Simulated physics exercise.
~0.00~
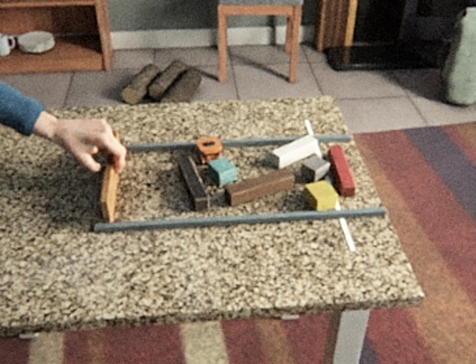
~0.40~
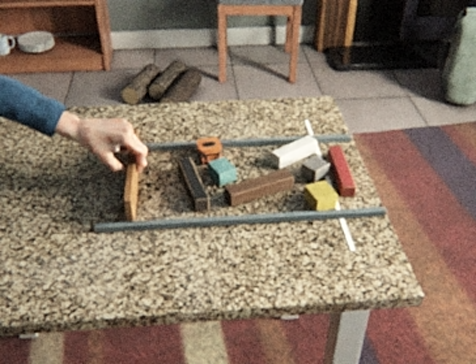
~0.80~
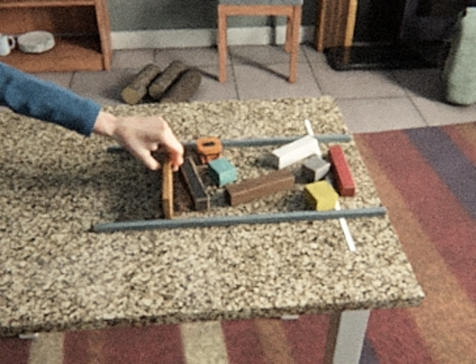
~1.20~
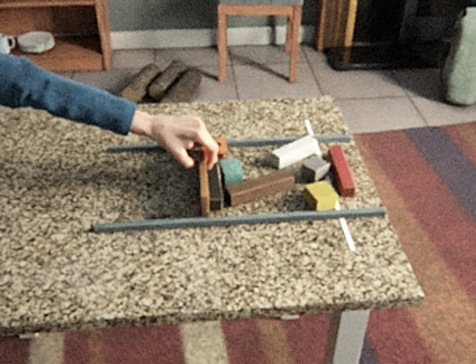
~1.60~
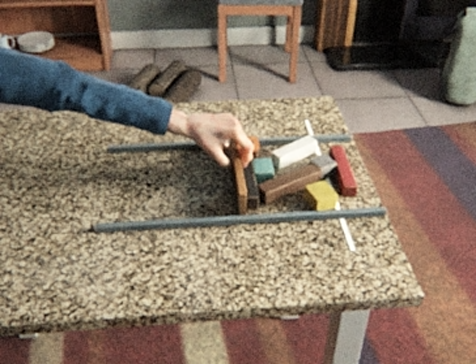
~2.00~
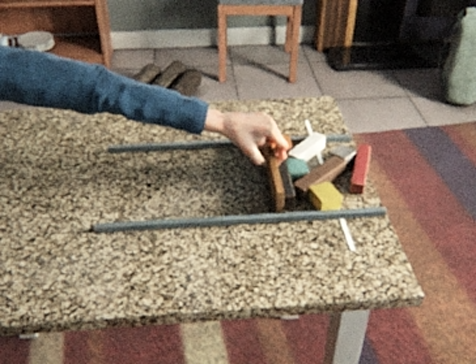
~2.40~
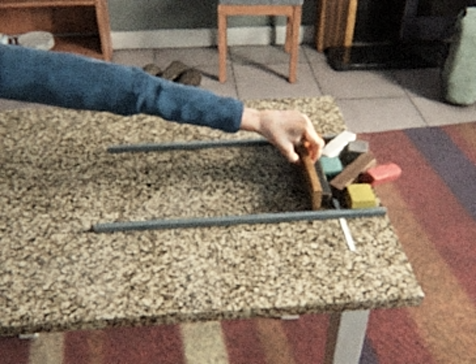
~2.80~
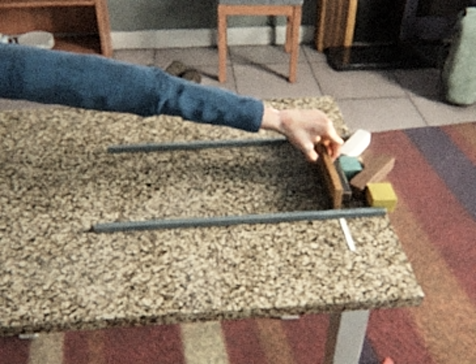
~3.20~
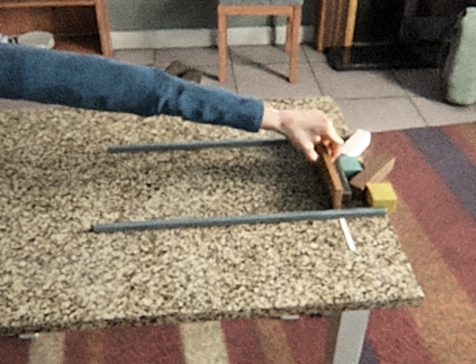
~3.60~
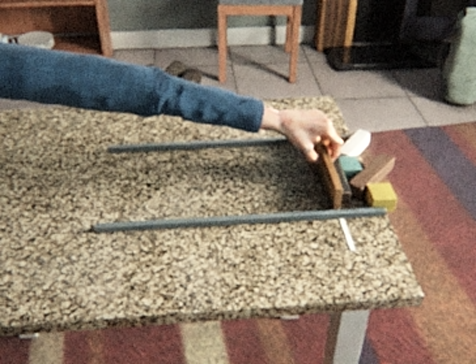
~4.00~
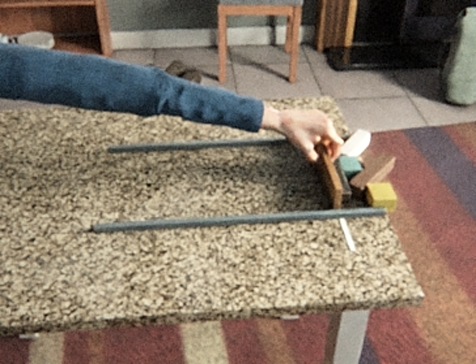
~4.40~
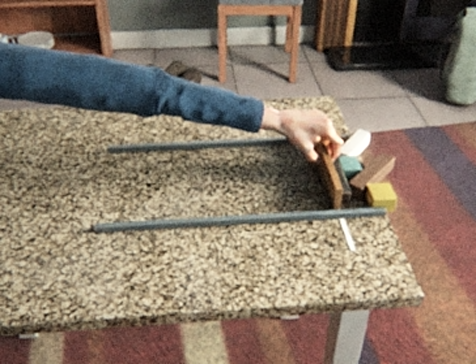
A hand slides a board along the table, pushing blocks rightward until some fall off.
